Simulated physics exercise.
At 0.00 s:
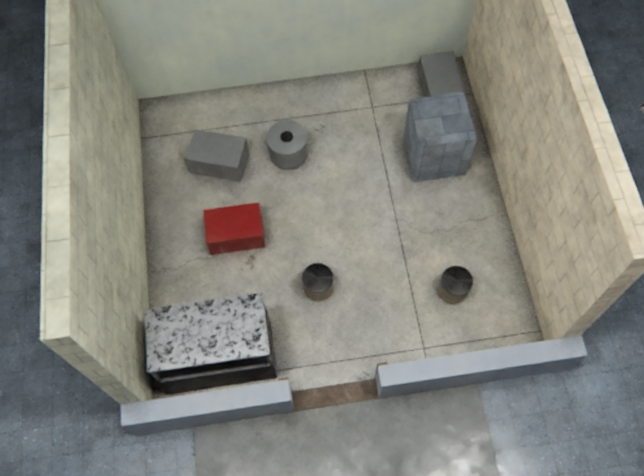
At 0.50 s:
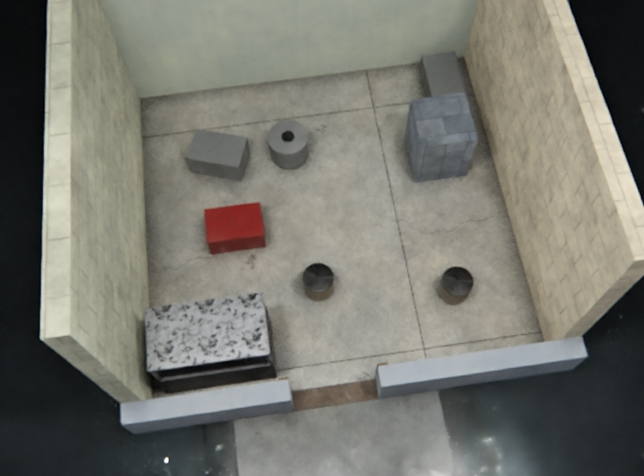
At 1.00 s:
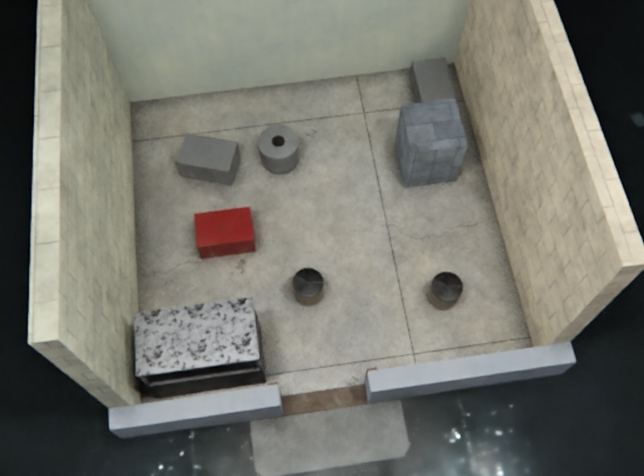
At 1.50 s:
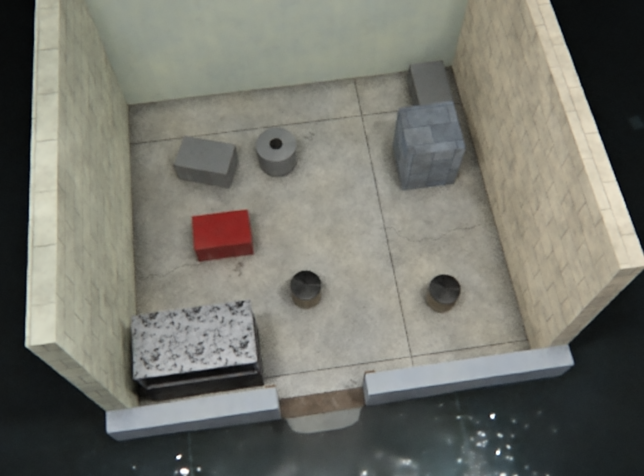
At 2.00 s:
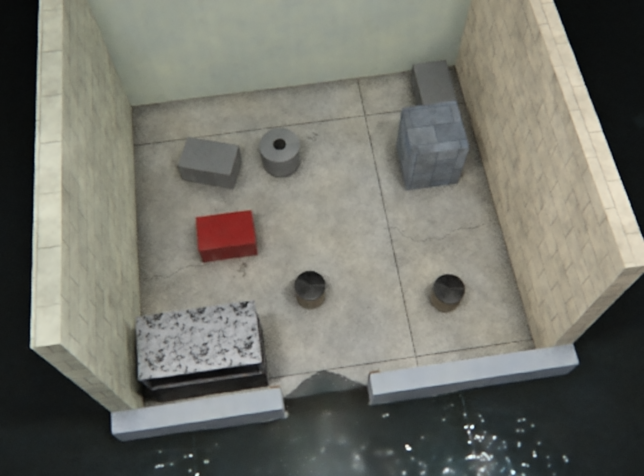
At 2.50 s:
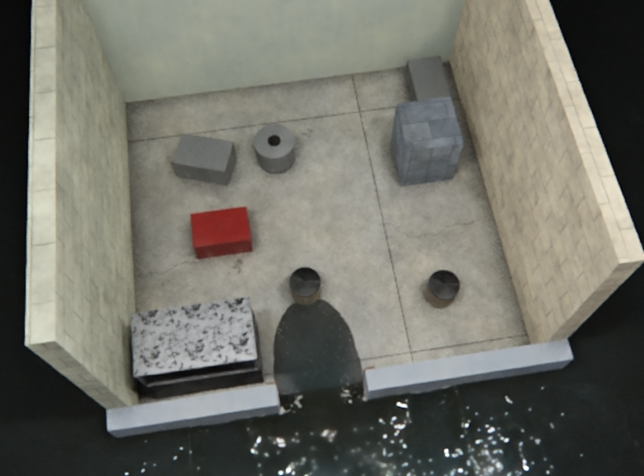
Dark water spreading around a small walled room and creeping through the doorway across the floor, the red crate staying still.
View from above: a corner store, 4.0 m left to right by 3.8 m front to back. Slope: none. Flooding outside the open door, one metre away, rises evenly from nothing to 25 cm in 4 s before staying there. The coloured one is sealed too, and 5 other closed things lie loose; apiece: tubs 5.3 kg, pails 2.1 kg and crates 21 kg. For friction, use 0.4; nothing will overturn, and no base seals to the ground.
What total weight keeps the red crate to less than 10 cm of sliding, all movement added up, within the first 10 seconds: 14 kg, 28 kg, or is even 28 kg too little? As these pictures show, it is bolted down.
Only 28 kg does it.
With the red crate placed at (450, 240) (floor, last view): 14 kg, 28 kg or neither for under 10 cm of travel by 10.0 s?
Outcome - success with heavier only.
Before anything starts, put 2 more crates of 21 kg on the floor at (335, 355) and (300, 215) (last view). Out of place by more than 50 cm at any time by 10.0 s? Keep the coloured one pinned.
In that order: Over, past it.
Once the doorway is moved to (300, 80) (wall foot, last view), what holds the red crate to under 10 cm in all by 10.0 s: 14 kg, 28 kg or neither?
Under that setup, the heavy option is needed.
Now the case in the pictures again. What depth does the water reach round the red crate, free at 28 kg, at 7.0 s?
5 cm, roughly.
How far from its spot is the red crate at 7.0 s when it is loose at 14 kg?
It would be some 60 cm from its spot.
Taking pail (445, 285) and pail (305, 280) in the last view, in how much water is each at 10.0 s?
Close to 3 and 13 centimetres.
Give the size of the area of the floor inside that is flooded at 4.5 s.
I'd estimate close to 7.0 m2.
After 3.5 s the red crate would be 0 cm from its start with 14 kg and 0 cm from its start with 28 kg; 2 cm of water round it then.
After 4.5 s the red crate would be 5 cm from its start with 14 kg and 0 cm from its start with 28 kg; 4 cm of water round it then.
After 7.0 s the red crate would be 57 cm from its start with 14 kg and 0 cm from its start with 28 kg; 5 cm of water round it then.
After 10.0 s the red crate would be 68 cm from its start with 14 kg and 0 cm from its start with 28 kg; 8 cm of water round it then.
